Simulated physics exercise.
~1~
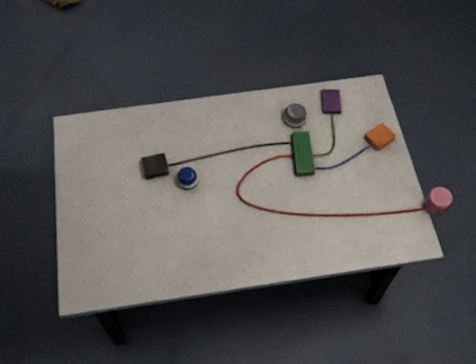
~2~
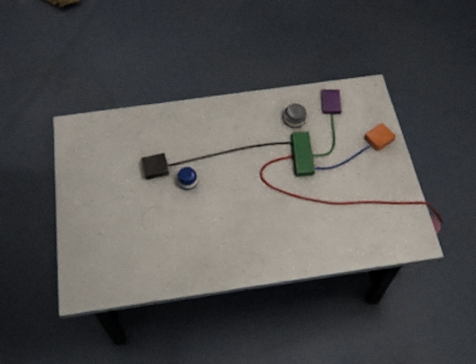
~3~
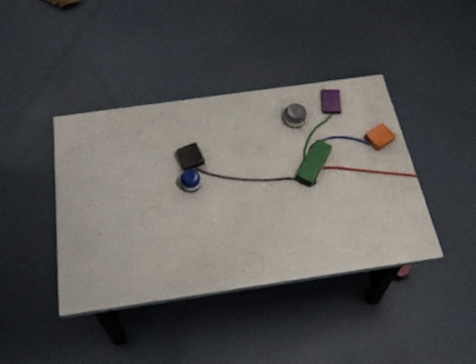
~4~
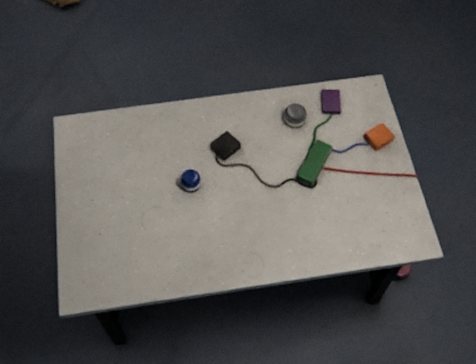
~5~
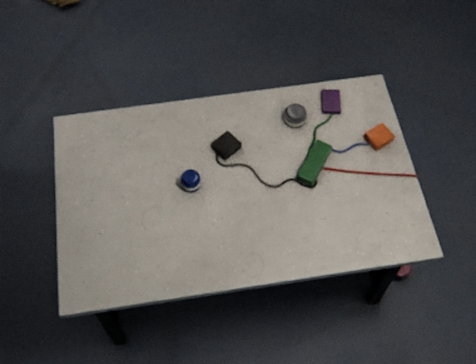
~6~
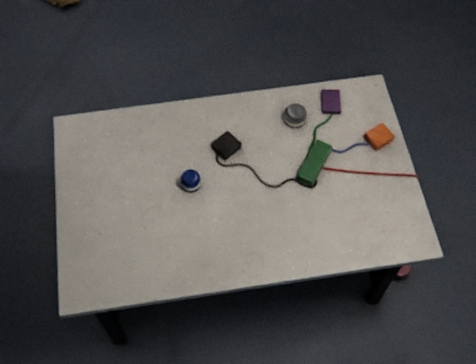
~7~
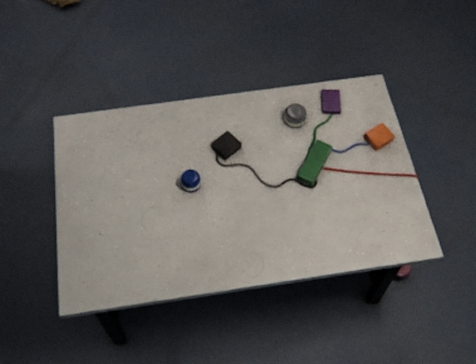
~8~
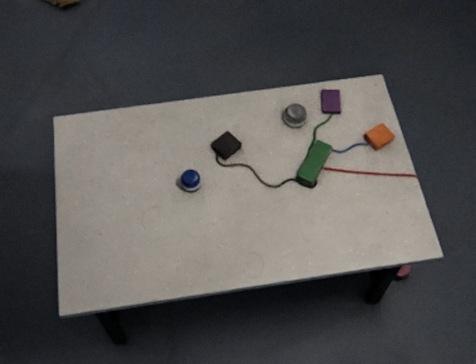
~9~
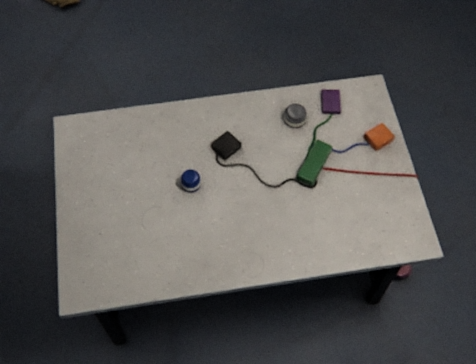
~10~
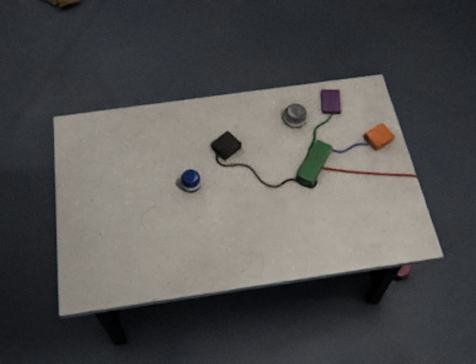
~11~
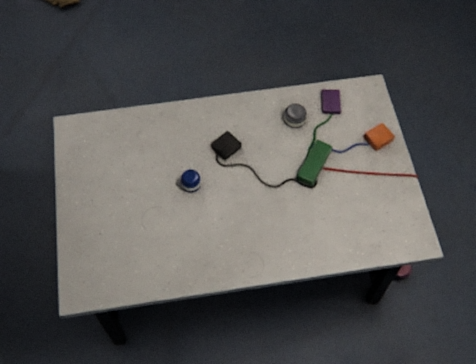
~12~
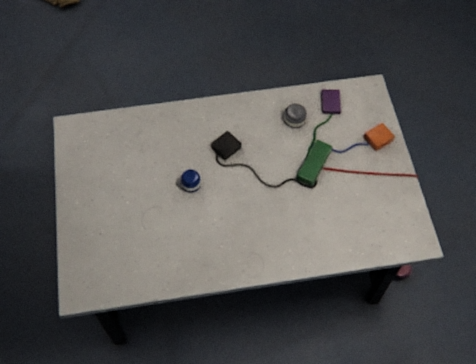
On a lab table, a pink speaker drops off the right edge, and cabled blocks shift right.
